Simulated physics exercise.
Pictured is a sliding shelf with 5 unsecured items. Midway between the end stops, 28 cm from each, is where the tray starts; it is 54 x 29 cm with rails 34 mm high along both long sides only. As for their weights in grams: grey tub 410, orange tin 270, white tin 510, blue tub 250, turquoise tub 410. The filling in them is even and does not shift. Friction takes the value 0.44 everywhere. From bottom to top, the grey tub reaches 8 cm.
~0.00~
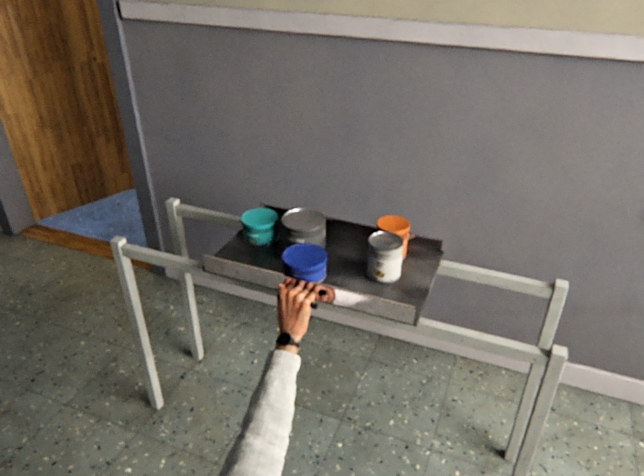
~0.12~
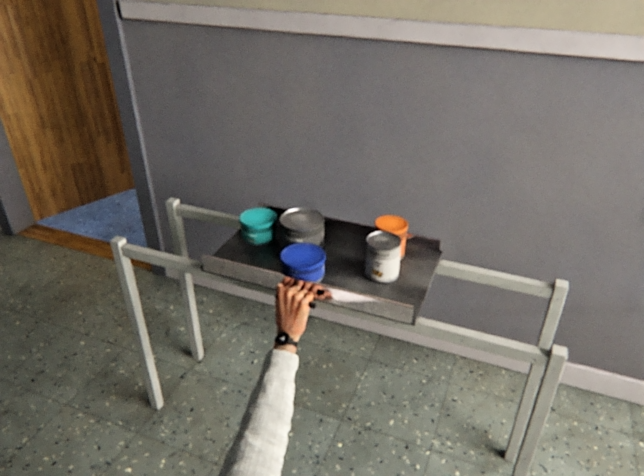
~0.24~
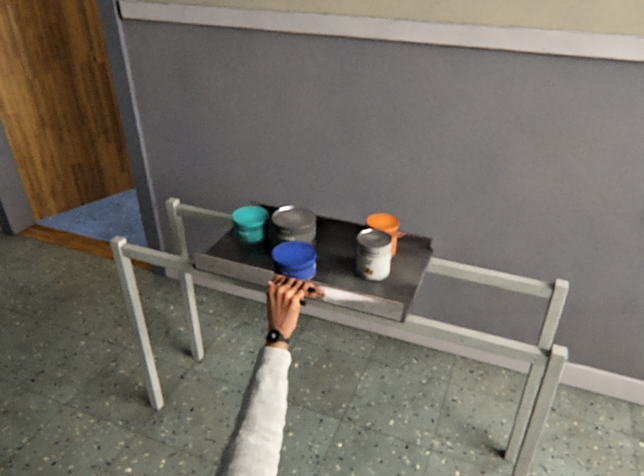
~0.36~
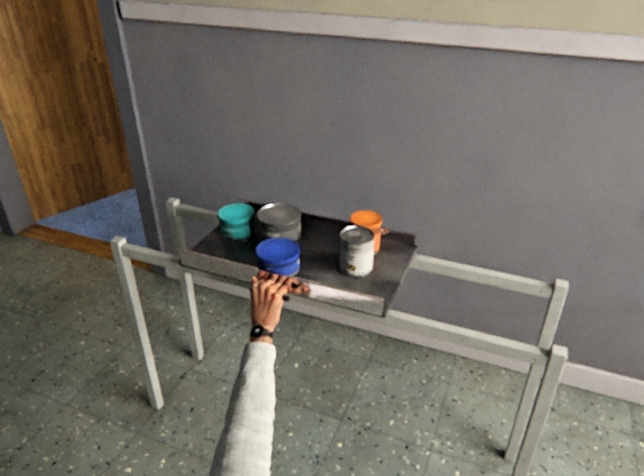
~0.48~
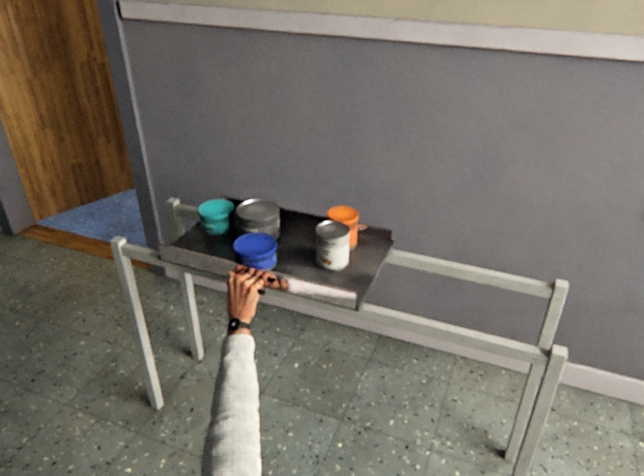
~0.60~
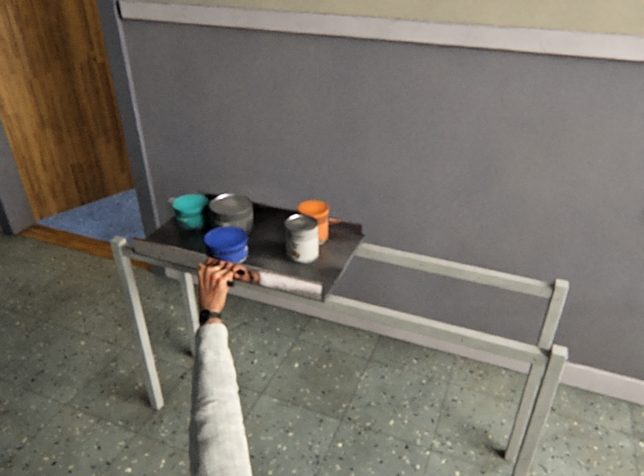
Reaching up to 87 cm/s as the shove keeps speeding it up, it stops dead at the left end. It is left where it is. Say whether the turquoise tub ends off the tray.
That one departs.
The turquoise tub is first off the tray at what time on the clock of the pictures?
Answer: Near 0.8 s.
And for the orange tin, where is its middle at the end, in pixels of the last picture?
Its middle settles close to pixel (269, 213).
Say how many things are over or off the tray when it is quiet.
The count comes out at 1.
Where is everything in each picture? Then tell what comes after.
In the first picture, tray midway; turquoise tub (260, 227); grey tub (304, 231).
In the second picture, tray midway; white tin (383, 257); blue tub (303, 264).
In the third picture, tray has slid 3 cm left; grey tub (294, 229).
In the fourth picture, tray has slid 7 cm left; white tin (357, 251); blue tub (278, 258).
In the fifth picture, tray has slid 14 cm left; grey tub (259, 221).
In the sixth picture, tray has slid 22 cm left; turquoise tub (192, 212); white tin (302, 239).
By 0.70 s, tray has slid 28 cm left; turquoise tub 2 cm from its spot near (168, 207); white tin 2 cm from its spot; orange tin 2 cm from its spot.
By 0.90 s, tray has slid 28 cm left; turquoise tub now off the tray; orange tin 8 cm from its spot; white tin 8 cm from its spot.
By 1.20 s, tray has slid 28 cm left; white tin 8 cm from its spot; blue tub 8 cm from its spot; grey tub 8 cm from its spot.
When it is over (1.5 s), off the tray, turquoise tub; not toppled but over 5 cm from the start, grey tub, orange tin, white tin and blue tub.
